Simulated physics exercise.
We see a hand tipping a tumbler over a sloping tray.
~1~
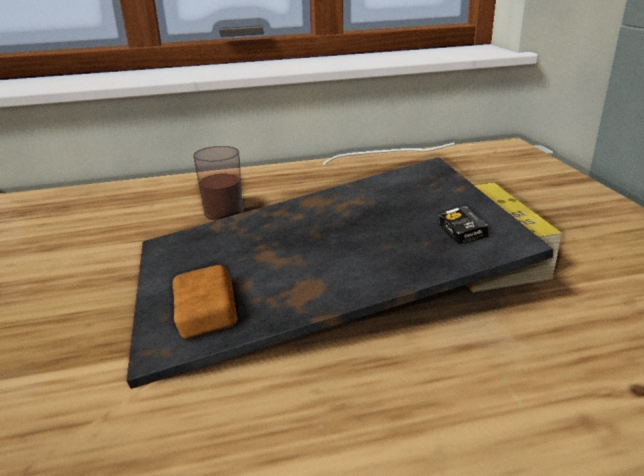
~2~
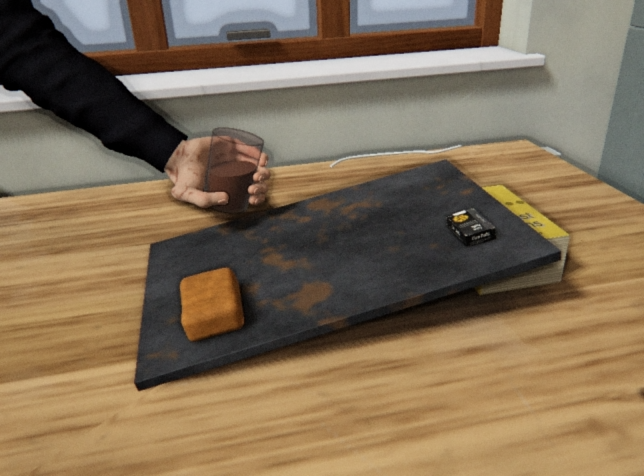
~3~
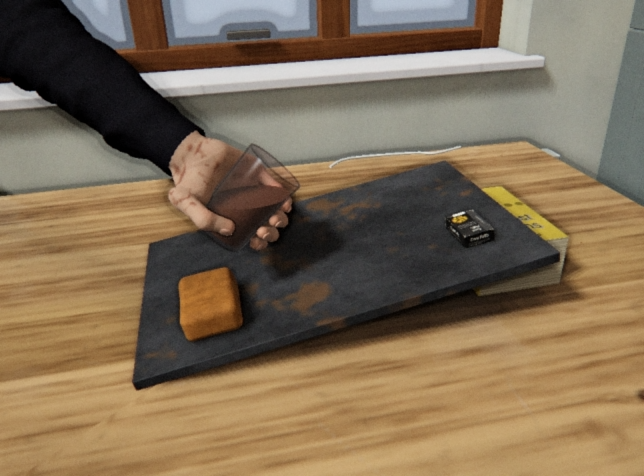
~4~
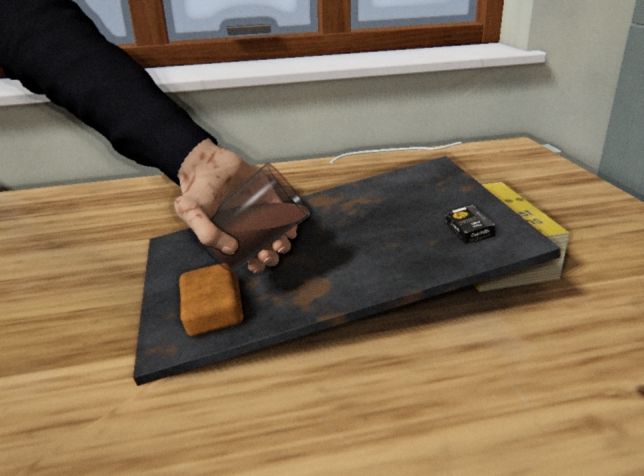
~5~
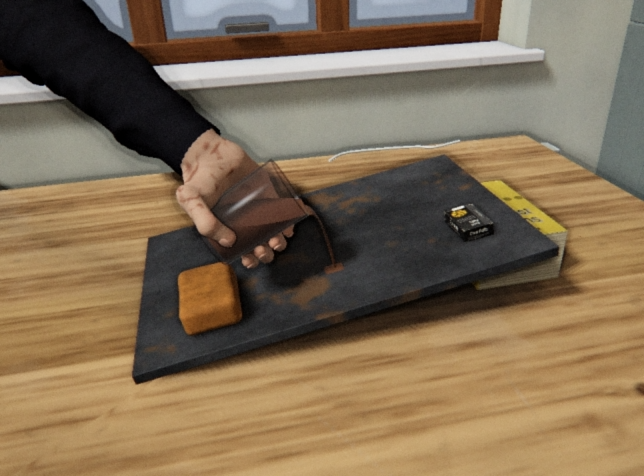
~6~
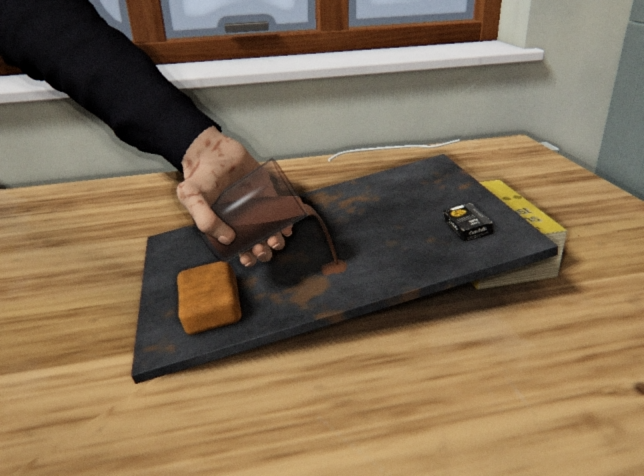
The footage shows a hand lifting a half-full tumbler from behind a dark sloping tray holding a bread roll and a little carton, then tipping it to the right until a thin stream of brown liquid lands on the tray.
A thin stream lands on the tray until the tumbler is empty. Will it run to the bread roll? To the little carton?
The bread roll is reached and the little carton escapes.
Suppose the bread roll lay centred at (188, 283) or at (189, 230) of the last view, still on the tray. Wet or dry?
First it ends up in the puddle, then it stays dry.
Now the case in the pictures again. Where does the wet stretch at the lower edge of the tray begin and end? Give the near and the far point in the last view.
Between (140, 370) and (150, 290).
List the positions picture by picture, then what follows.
The first picture shows the tray slopes down to the left; tumbler (220, 182) about half full; bread roll (204, 300); little carton (463, 225).
The second picture shows tumbler about half full, surface at (232, 169); bread roll (211, 303).
The third picture shows tumbler (248, 198) tipped 45° with all of its load; little carton (469, 228).
The fourth picture shows the tray slopes down to the left; tumbler (254, 217) tipped 55° with all of its load; bread roll (210, 298).
The fifth picture shows the first of it lands; tumbler (253, 212) tipped 60° with all of its load; little carton (469, 222).
The sixth picture shows the first of it lands; tumbler (253, 210) tipped 60° with all of its load; bread roll (208, 296); little carton (468, 222).
A moment on, it runs down to the left; the bread roll is reached; the little carton is untouched.
Further on, it runs down to the left and off the end; the bread roll is reached; the little carton is untouched.
When it is over, it runs down to the left and off the end; the bread roll is reached; the little carton is untouched.
